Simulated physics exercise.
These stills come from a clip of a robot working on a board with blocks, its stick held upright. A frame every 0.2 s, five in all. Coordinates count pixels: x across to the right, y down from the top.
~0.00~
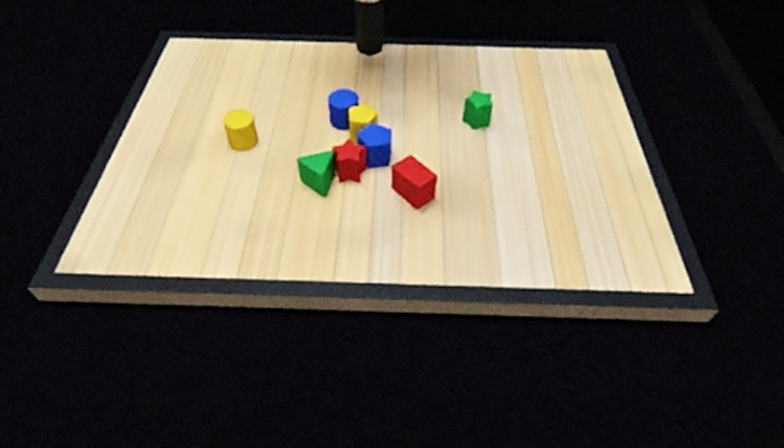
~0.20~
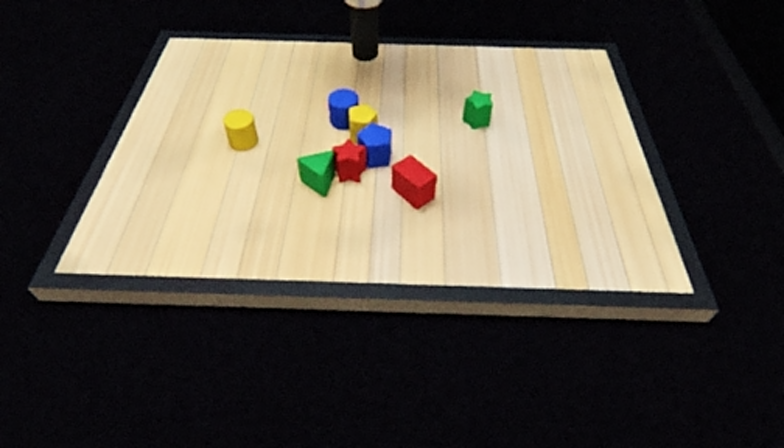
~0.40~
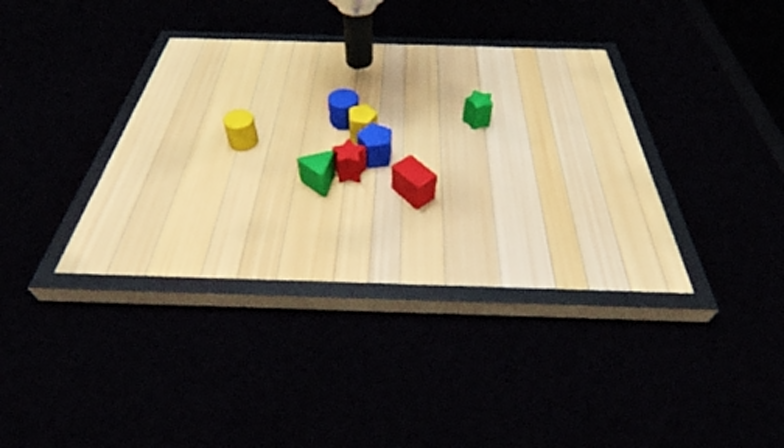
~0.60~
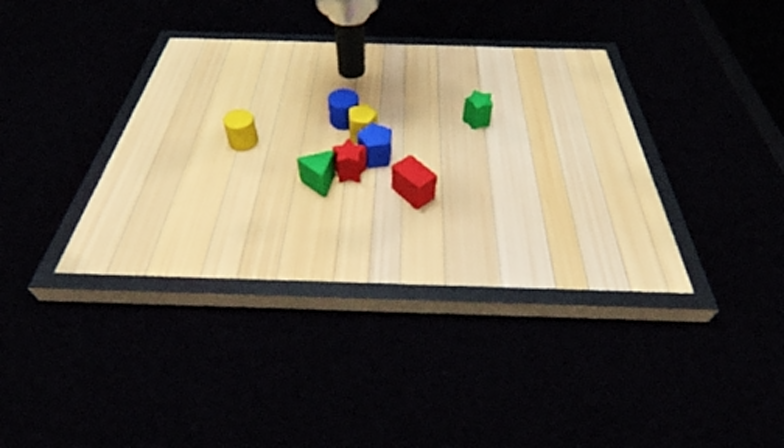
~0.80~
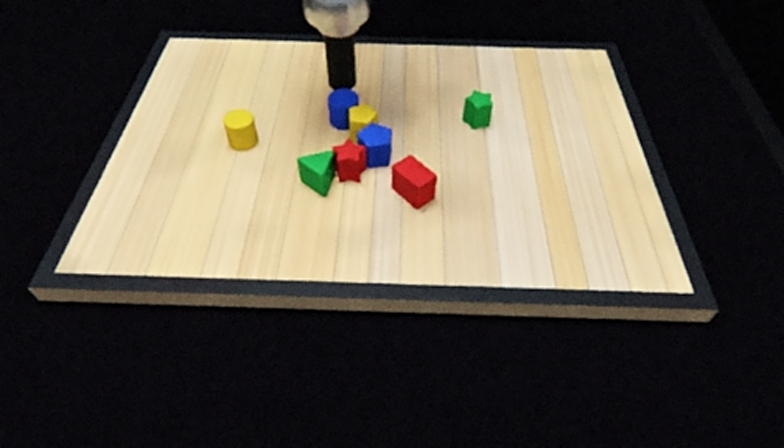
A black stick moves down and slightly left to the blue cylinder while the blocks stay still.
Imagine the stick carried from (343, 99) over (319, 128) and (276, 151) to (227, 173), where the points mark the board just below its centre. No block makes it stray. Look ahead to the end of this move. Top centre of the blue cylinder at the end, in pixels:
In the picture, that point is around (330, 124).
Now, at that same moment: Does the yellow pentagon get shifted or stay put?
At the end of the path, the yellow pentagon has moved off its old spot.
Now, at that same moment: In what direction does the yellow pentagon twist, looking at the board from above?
Direction: Anticlockwise.
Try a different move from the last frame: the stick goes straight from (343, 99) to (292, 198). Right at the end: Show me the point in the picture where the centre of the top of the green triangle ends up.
Near (319, 177).
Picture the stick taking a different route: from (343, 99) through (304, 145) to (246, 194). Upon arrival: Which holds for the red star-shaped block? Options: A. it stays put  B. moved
Letter A.
What follows on the original path. One third of the way, stick at (317, 113); blue cylinder at (332, 122); yellow pentagon at (364, 120), turned 55° anticlockwise; blue pentagon at (380, 136).
Two thirds of the way, stick at (272, 136); blue cylinder at (330, 124); yellow pentagon at (364, 120), turned 55° anticlockwise; blue pentagon at (380, 136).
At the end, stick at (222, 158); yellow cylinder unmoved; blue cylinder at (330, 124); yellow pentagon at (364, 120), turned 55° anticlockwise; blue pentagon at (380, 136).
